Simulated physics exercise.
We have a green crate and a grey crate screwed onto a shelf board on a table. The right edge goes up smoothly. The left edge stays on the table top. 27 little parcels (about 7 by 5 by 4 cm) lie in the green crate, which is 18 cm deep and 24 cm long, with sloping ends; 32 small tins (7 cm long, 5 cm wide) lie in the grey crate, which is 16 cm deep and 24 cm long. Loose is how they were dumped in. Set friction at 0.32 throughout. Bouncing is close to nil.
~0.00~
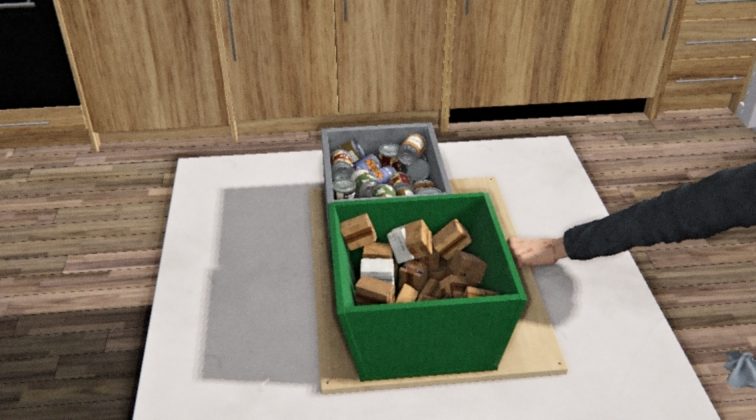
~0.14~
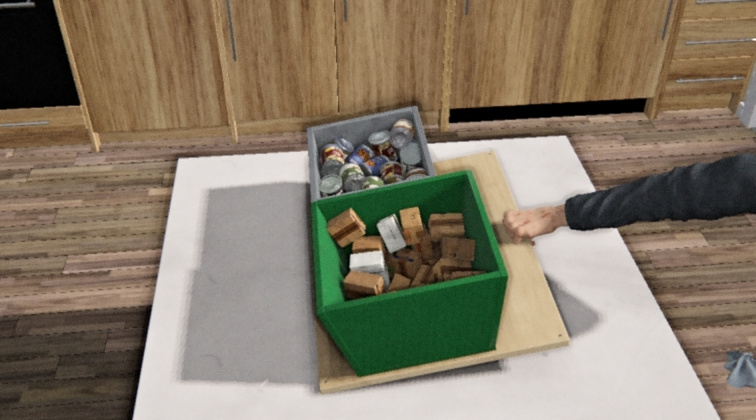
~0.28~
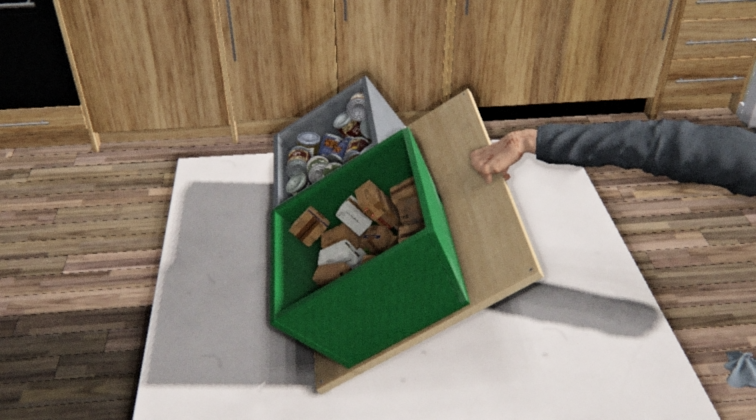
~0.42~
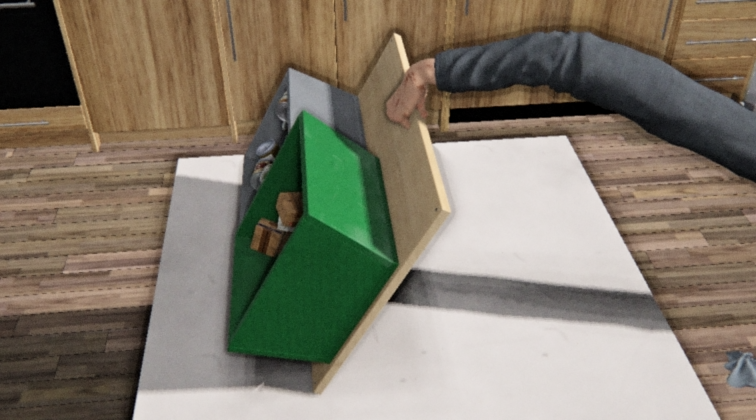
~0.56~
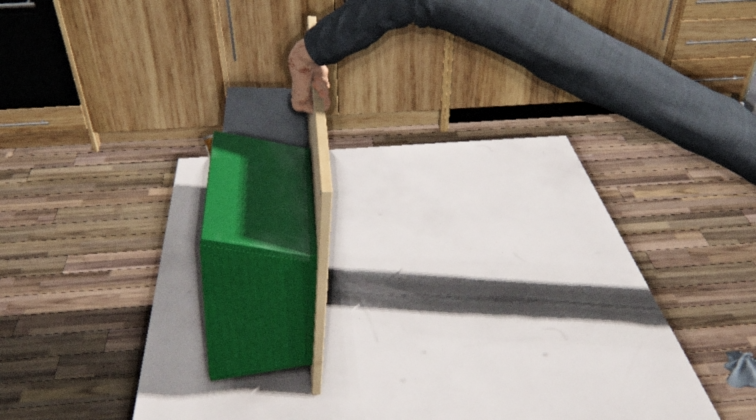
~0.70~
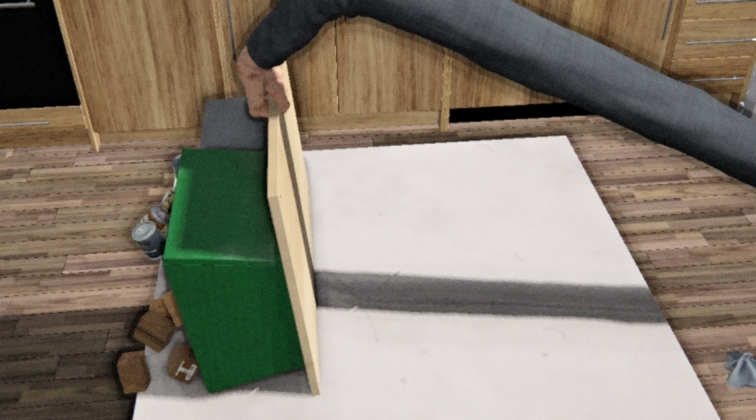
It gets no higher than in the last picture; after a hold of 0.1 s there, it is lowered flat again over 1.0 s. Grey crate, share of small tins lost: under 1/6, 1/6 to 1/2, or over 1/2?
Over 1/2.
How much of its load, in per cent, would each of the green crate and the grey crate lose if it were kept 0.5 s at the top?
Green crate 90%, grey crate 80%.
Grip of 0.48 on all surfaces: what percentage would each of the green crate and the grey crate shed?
That would cost the green crate 70 and the grey crate 70 per cent of the load.
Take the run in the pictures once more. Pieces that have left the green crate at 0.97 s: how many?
The green crate is at around 18.
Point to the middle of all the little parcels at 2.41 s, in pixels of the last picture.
Centre: About (152, 339) px.
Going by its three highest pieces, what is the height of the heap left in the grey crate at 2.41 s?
I'd say some 8 cm high.
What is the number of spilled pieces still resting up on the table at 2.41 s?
Some 14 pieces.
After 0.97 s, tilt 88°; green crate 9 in, 18 out and grey crate 13 in, 19 out.
After 1.31 s, tilt 46°; green crate 5 in, 22 out and grey crate 11 in, 21 out.
After 1.79 s, tilt 0°; green crate 5 in, 22 out and grey crate 11 in, 21 out.
Outcome (at 2.41 s), green crate 5 in, 22 out and grey crate 11 in, 21 out. Asked share, 21 of 32, 66 per cent.
